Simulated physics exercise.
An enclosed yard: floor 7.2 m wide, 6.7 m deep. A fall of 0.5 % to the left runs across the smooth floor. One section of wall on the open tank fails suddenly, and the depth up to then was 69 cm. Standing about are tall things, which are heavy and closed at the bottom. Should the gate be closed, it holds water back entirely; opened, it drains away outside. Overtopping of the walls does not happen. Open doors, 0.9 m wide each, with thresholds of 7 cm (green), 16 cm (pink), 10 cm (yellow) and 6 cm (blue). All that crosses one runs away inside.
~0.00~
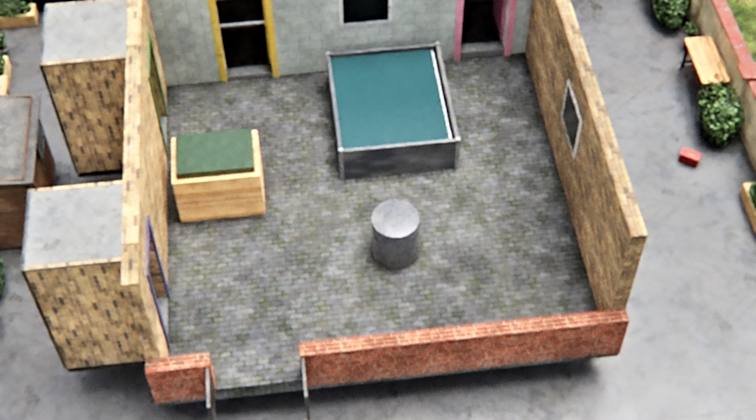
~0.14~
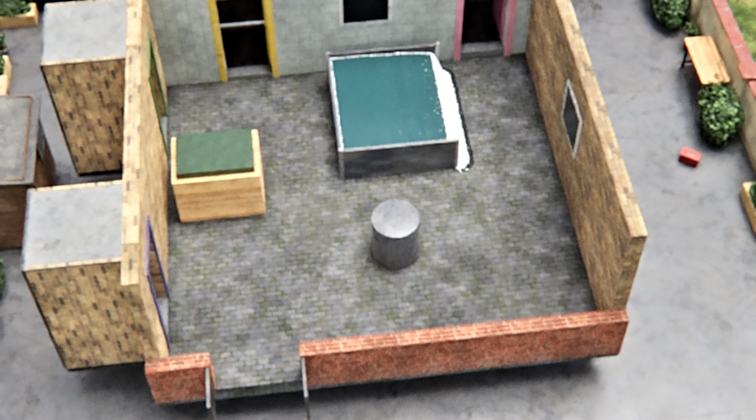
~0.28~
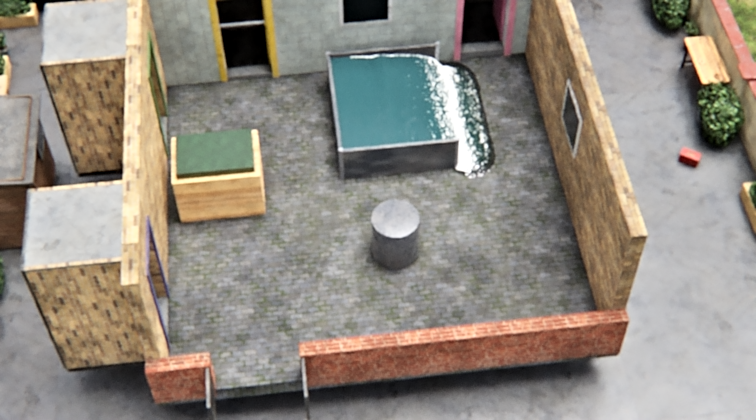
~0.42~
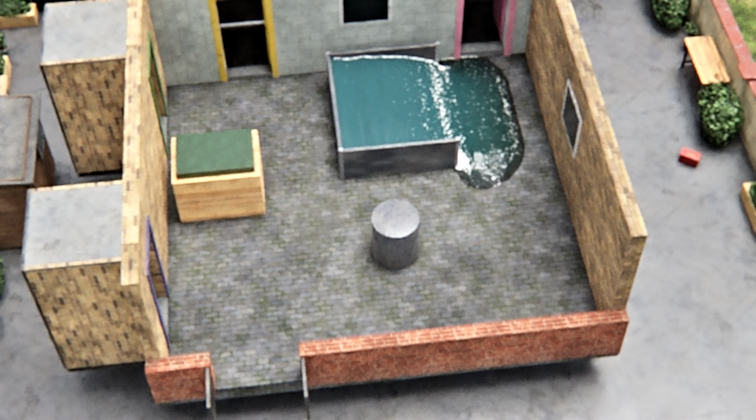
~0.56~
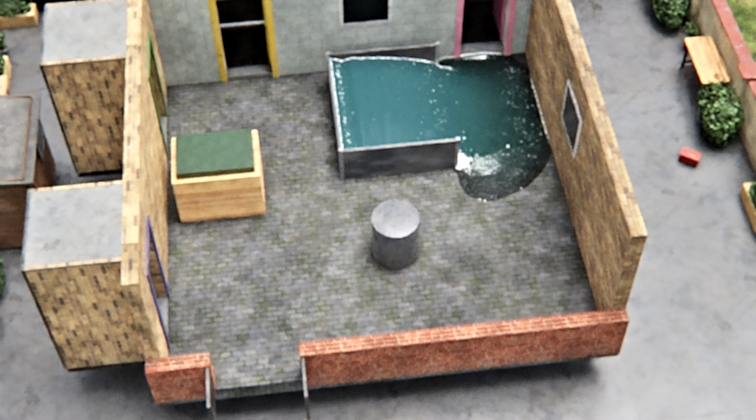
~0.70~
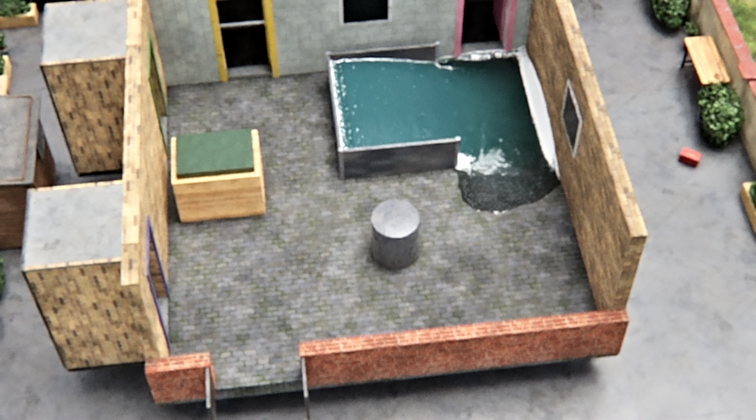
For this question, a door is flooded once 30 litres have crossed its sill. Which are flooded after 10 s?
At the end, the green door will not let too much through, the pink door will let too much through, the yellow door will not let too much through, the blue door will let too much through.
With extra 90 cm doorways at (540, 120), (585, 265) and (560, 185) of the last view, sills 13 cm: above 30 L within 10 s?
Per doorway, in order: Sufficient / insufficient / sufficient.
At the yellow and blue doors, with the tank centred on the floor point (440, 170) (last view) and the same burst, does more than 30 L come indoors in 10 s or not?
So the yellow door keeps within it and the blue door tops the limit.
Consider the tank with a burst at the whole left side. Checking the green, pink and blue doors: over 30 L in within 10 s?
Outcomes - green: Exceeded, pink: Not exceeded, blue: Not exceeded.
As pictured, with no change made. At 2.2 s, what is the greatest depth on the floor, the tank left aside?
Some 44 cm deep.
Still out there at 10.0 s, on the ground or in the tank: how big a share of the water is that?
About 88 per cent.
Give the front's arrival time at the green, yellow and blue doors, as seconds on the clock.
So green at 4.5 s, yellow at 3.4 s, and blue at 5.0 s.
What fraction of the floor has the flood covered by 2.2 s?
Around 25 per cent wet.
After 1.4 s water covers 15 % of the floor and is deepest (54 cm) near (521, 58); green door not reached, pink door 29 cm at the sill, 2 L in, yellow door not reached, blue door not reached.
After 2.2 s water covers 25 % of the floor and is deepest (44 cm) near (521, 58); green door not reached, pink door 39 cm at the sill, 90 L in, yellow door not reached, blue door not reached.
After 3.5 s water covers 45 % of the floor and is deepest (30 cm) near (587, 335); green door not reached, pink door 26 cm at the sill, 215 L in, yellow door 5 cm at the sill, 0 L in, blue door not reached.
After 6.0 s water covers 75 % of the floor and is deepest (17 cm) near (169, 371); green door 7 cm at the sill, 5 L in, pink door 9 cm at the sill, 235 L in, yellow door 2 cm at the sill, 0 L in, blue door 15 cm at the sill, 16 L in.
After 10.0 s water covers 90 % of the floor and is deepest (12 cm) near (169, 334); green door 7 cm at the sill, 6 L in, pink door 10 cm at the sill, 236 L in, yellow door 2 cm at the sill, 0 L in, blue door 12 cm at the sill, 117 L in.
